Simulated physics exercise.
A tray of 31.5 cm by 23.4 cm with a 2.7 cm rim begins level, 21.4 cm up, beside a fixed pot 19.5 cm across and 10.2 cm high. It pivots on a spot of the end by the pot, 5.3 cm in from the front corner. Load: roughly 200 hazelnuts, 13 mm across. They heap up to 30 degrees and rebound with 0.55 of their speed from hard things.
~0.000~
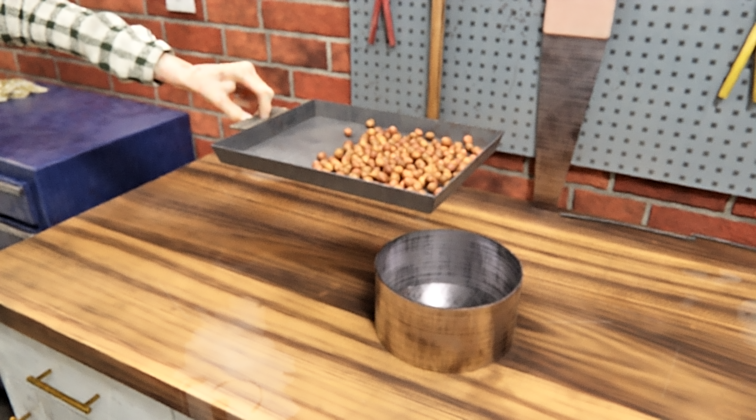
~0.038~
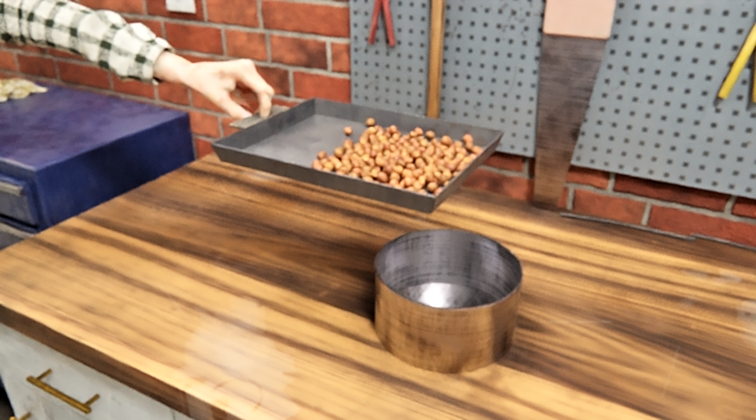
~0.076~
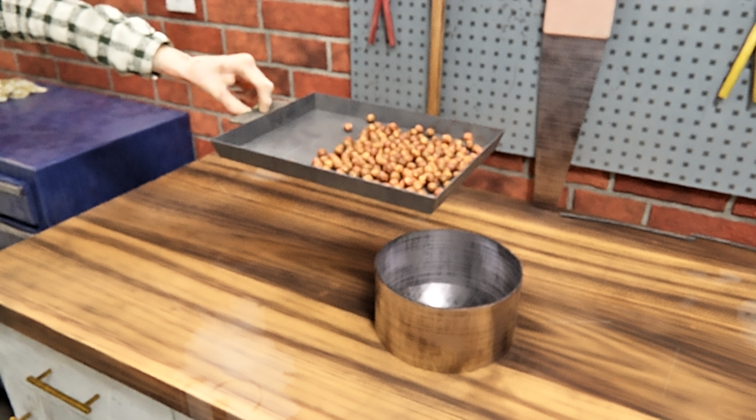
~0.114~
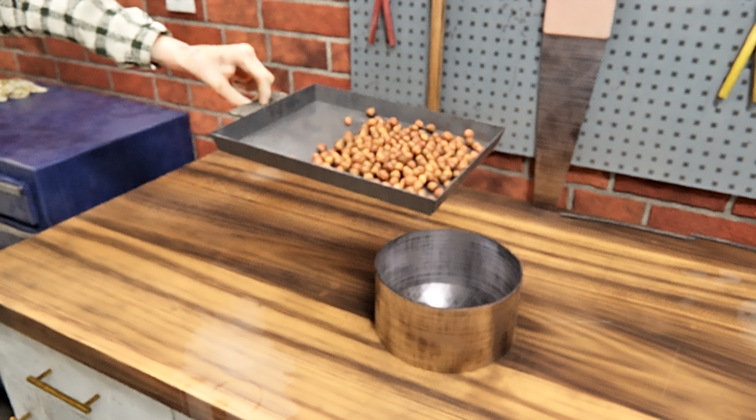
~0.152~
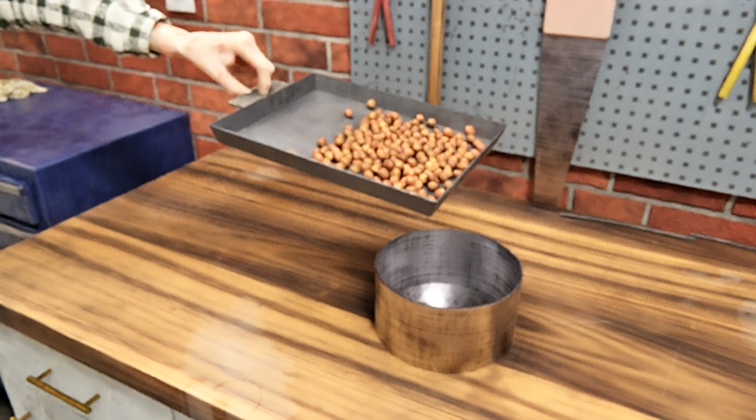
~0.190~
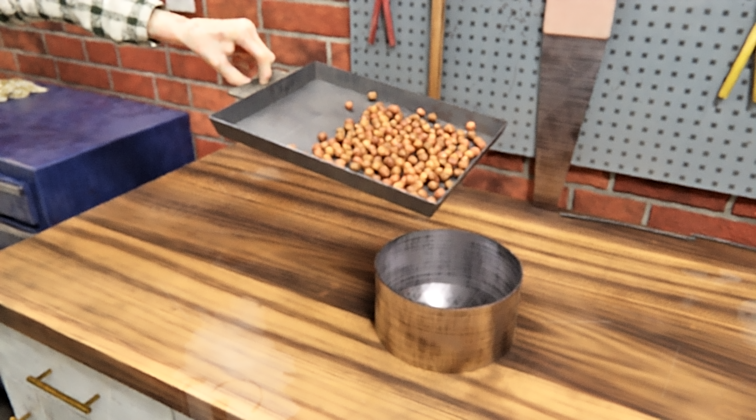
A hand in a checked black-and-white sleeve reaches in from the upper left over a striped wooden worktop, seen from slightly above, before a brick wall with grey pegboards. It holds a dark, shallow tray of reddish-brown hazelnuts above and behind a round, bronze-coloured pot, near a blue cabinet at left. The tray starts level, then the hand raises its left end slightly, while the view stays still.
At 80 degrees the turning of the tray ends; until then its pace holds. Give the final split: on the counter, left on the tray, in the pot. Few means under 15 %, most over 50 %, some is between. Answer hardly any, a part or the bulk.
Counter: The bulk, tray: Hardly any, pot: A part.
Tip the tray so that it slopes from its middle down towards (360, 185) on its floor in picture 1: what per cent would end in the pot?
About 15 per cent.
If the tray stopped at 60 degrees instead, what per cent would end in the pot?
In that case some 0 per cent.
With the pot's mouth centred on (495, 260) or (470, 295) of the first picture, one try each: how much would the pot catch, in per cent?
Some 15 and 95 per cent.
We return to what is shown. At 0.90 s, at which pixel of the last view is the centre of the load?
Around (437, 127).
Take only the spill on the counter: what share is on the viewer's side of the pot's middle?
About 100 per cent.
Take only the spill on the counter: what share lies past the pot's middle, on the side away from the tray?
Some 90 per cent.
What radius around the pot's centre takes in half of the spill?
Roughly 24 cm.
After 0.62 s, tilt 44 degrees; the tray holds 100 %, the pot 0 %.
After 0.90 s, tilt 66 degrees; the tray holds 100 %, the pot 0 %.
After 1.29 s, tilt 80 degrees; the tray holds 50 %, the pot 5 %.
At rest (3.6 s), counter 70 %, tray 0 %, pot 30 %.
